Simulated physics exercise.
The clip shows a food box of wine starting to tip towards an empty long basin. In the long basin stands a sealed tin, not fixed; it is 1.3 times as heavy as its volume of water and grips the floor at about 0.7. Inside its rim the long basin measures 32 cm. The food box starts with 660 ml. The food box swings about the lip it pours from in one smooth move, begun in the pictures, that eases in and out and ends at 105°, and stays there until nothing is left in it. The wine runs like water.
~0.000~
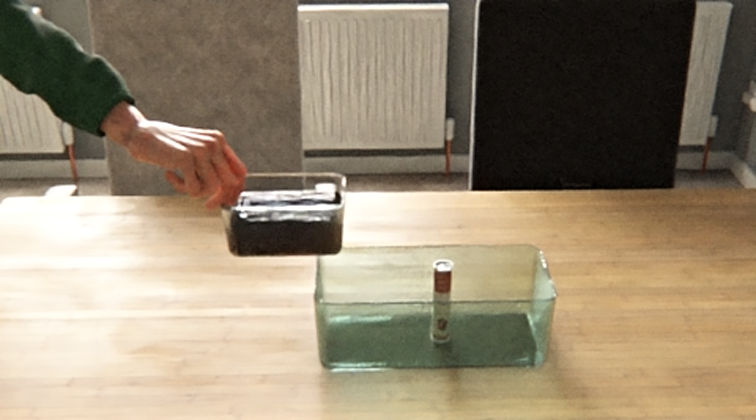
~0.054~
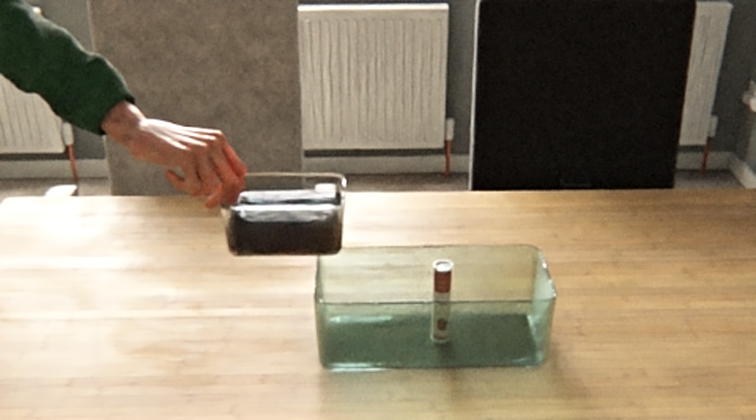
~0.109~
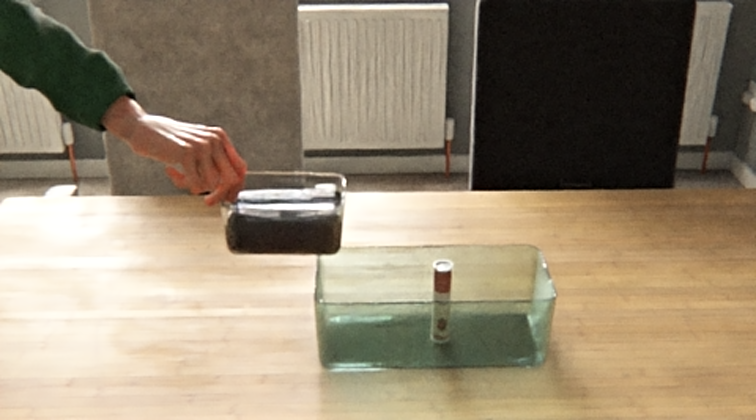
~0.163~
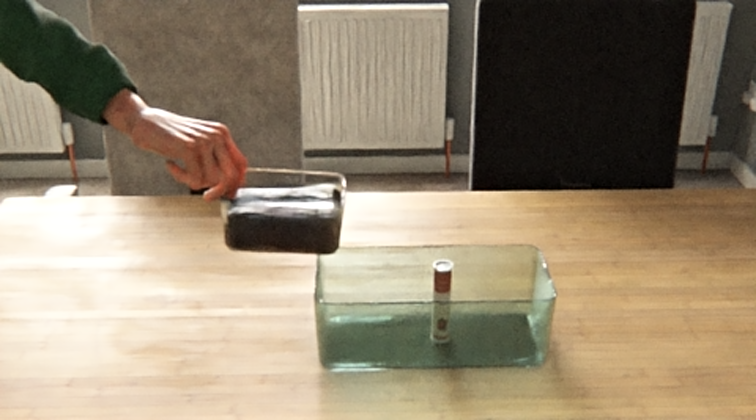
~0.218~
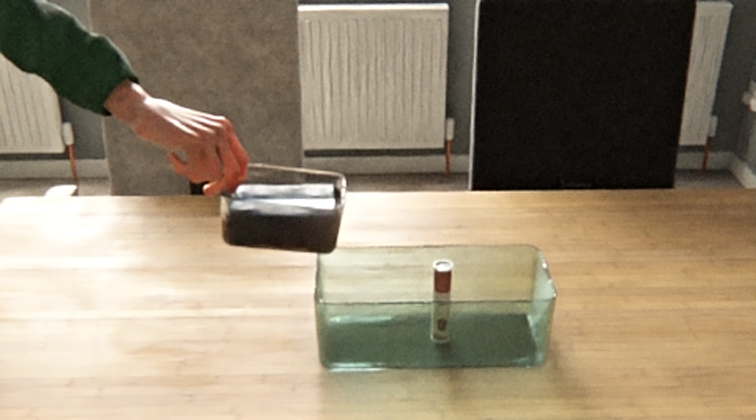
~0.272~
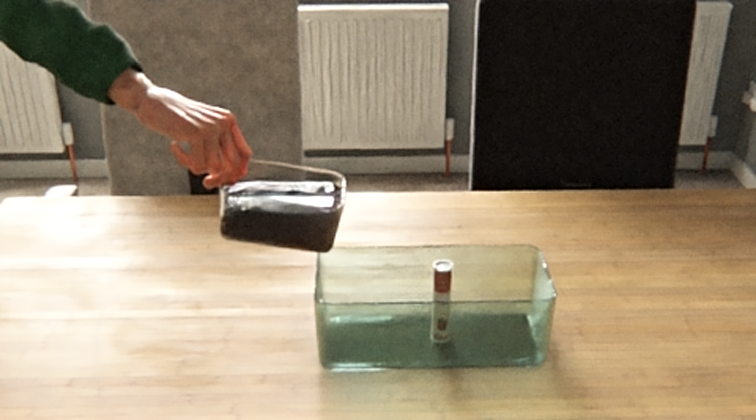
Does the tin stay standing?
It stays up.
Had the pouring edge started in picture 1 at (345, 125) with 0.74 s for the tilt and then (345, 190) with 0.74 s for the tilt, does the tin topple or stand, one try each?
First it keeps standing; then it falls.
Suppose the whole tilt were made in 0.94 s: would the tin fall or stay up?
Then it goes over.
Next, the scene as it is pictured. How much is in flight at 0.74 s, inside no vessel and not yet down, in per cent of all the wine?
Near 36 in a hundred.
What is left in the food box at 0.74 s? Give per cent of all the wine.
Some 56 per cent.
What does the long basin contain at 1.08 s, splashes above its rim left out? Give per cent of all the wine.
About 76 per cent.
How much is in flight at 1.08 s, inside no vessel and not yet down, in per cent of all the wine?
Near 12 in a hundred.
Then, 0.74 s in, the tilt is 62° and 56 per cent is still to pour; the tin stands where it began.
Then, 1.08 s in, the tilt is 96° and 10 per cent is still to pour; the tin stands where it began.
Then, 1.44 s in, the tilt is 105° and 0 per cent is still to pour; the tin stands where it began.
Then, 1.83 s in, the tilt is 105° and 0 per cent is still to pour; the tin stands where it began.
Finally, the tin stands where it began.
